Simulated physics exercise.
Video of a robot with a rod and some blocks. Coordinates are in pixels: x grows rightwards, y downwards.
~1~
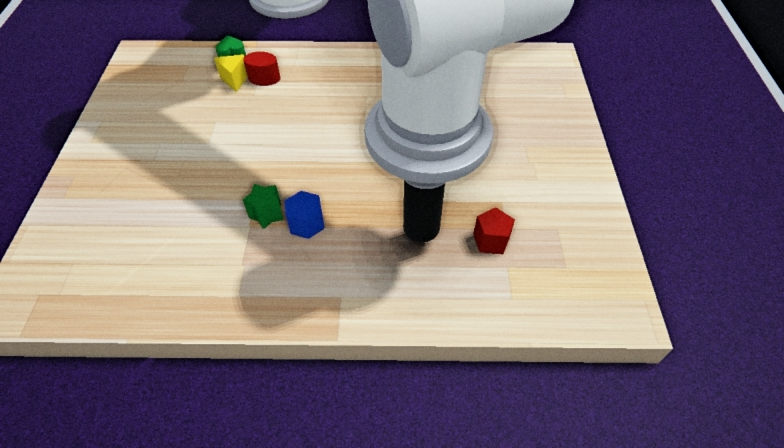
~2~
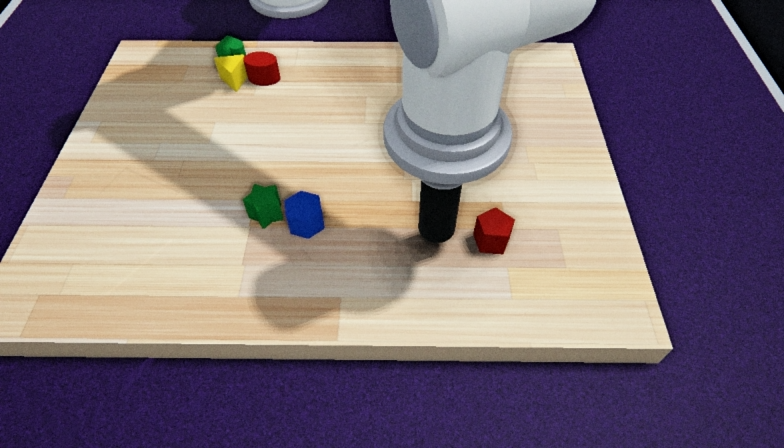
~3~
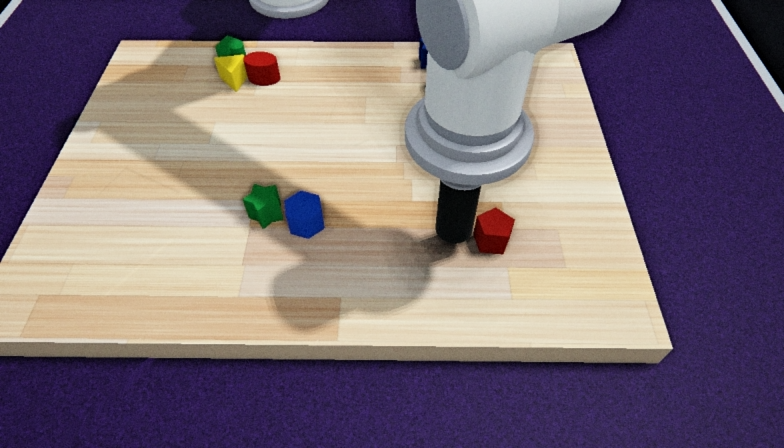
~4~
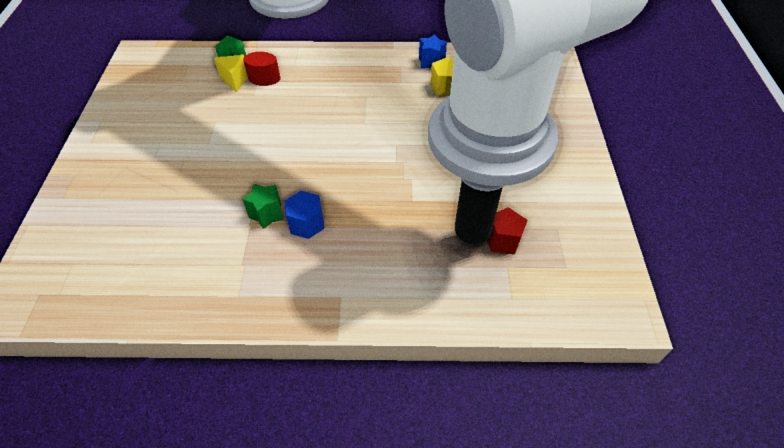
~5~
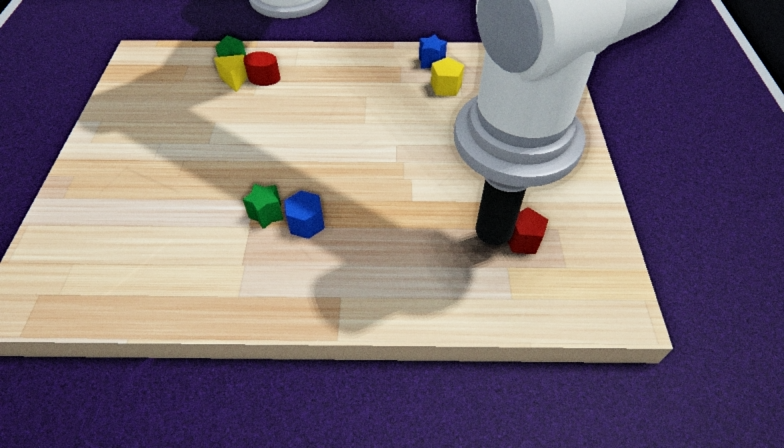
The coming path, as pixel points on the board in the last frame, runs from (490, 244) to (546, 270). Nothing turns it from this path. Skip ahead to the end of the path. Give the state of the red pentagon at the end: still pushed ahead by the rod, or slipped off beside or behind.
Expect to find it next to or behind the rod.
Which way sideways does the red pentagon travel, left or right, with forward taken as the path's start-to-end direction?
Over to the left.
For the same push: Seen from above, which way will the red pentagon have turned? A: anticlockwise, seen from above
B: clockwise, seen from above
Choice A: Anticlockwise, seen from above.
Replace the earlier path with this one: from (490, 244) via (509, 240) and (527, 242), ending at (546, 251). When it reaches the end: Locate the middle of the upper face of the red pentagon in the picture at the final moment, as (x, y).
(584, 223)
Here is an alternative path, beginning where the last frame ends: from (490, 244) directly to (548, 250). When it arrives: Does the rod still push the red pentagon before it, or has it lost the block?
Once the path is finished, the red pentagon still sits ahead of the rod.
The first path, step by step. Halfway along, rod at (523, 245); red pentagon at (552, 224), turned 25° anticlockwise.
At the end, rod at (551, 258); red pentagon at (562, 226), turned 60° anticlockwise.
